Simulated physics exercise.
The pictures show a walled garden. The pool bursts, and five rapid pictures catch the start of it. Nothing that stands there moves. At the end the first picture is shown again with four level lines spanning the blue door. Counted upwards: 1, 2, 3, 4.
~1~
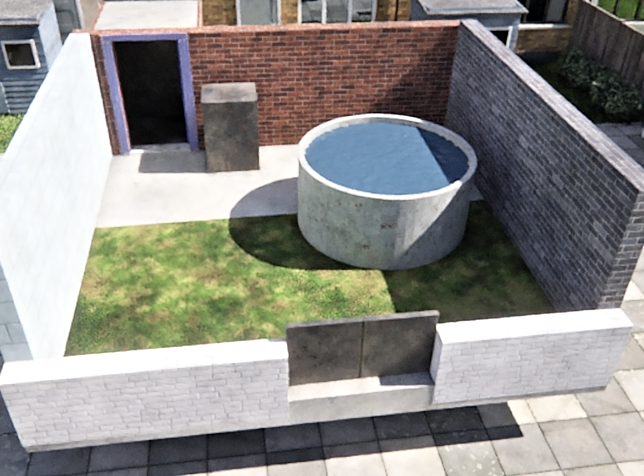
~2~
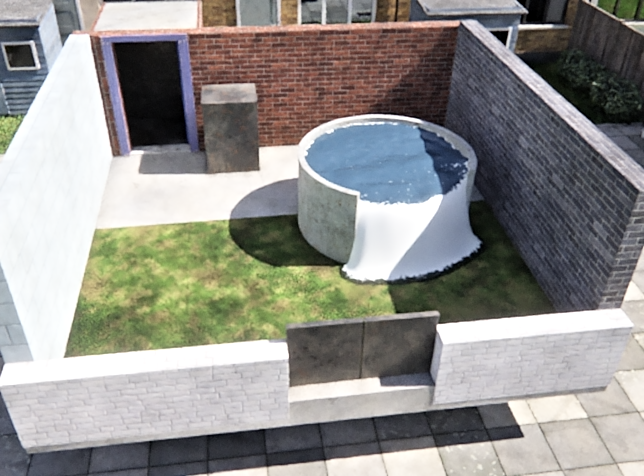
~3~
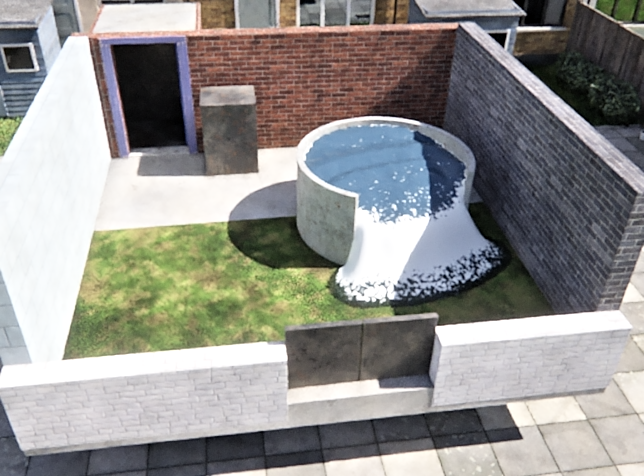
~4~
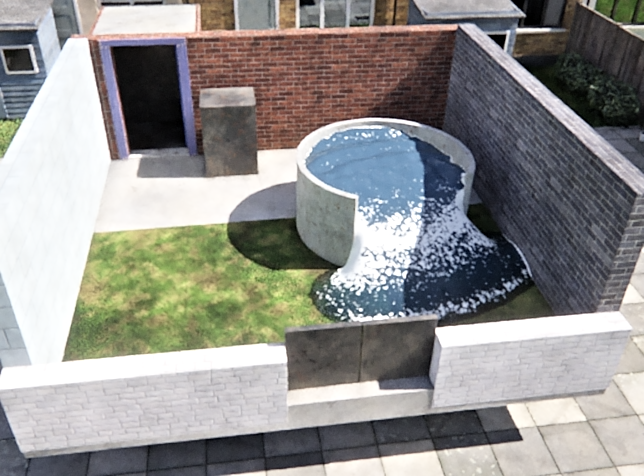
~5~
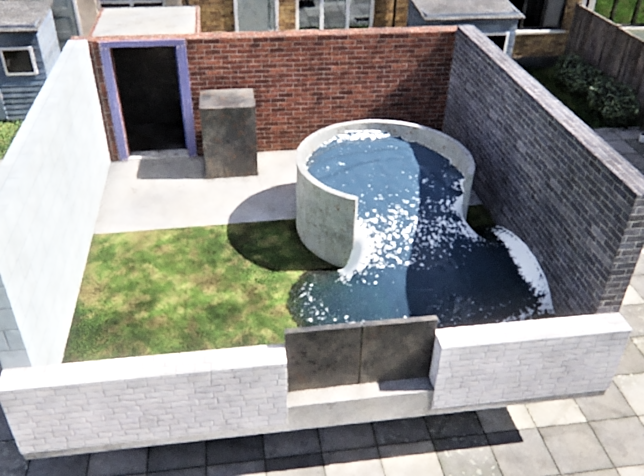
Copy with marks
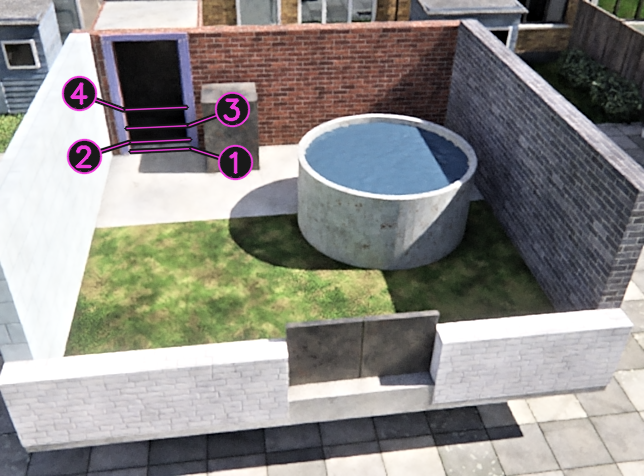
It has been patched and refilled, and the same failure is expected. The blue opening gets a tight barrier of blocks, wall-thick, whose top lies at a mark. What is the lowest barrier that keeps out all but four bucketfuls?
Take 2.
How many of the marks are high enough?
Three of the four.
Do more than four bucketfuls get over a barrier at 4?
No, that is safe.
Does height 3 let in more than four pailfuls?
No, not at all.
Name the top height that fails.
It is 1.
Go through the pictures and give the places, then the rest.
Water in the pool at rest, its middle at (386, 158); foot of the blue doorway at (161, 153); shut gate at (362, 327), in the first frame.
In the second frame, 3 % of the ground under water, visible out to (348, 274).
In the third frame, 7 % of the ground under water, visible out to (501, 247).
In the fourth frame, 12 % of the ground under water, visible out to (334, 314).
In the fifth frame, 19 % of the ground under water, visible out to (319, 318).
In magenta, 1 at (161, 150); 2 at (159, 141); 3 at (157, 127); 4 at (155, 108); from the bottom up 1, 2, 3, 4.
With 1, dozens of bucketfuls pour in.
With 2, a splash gets over, under a bucket.
With 3, nothing gets over.
With 4, nothing gets over.
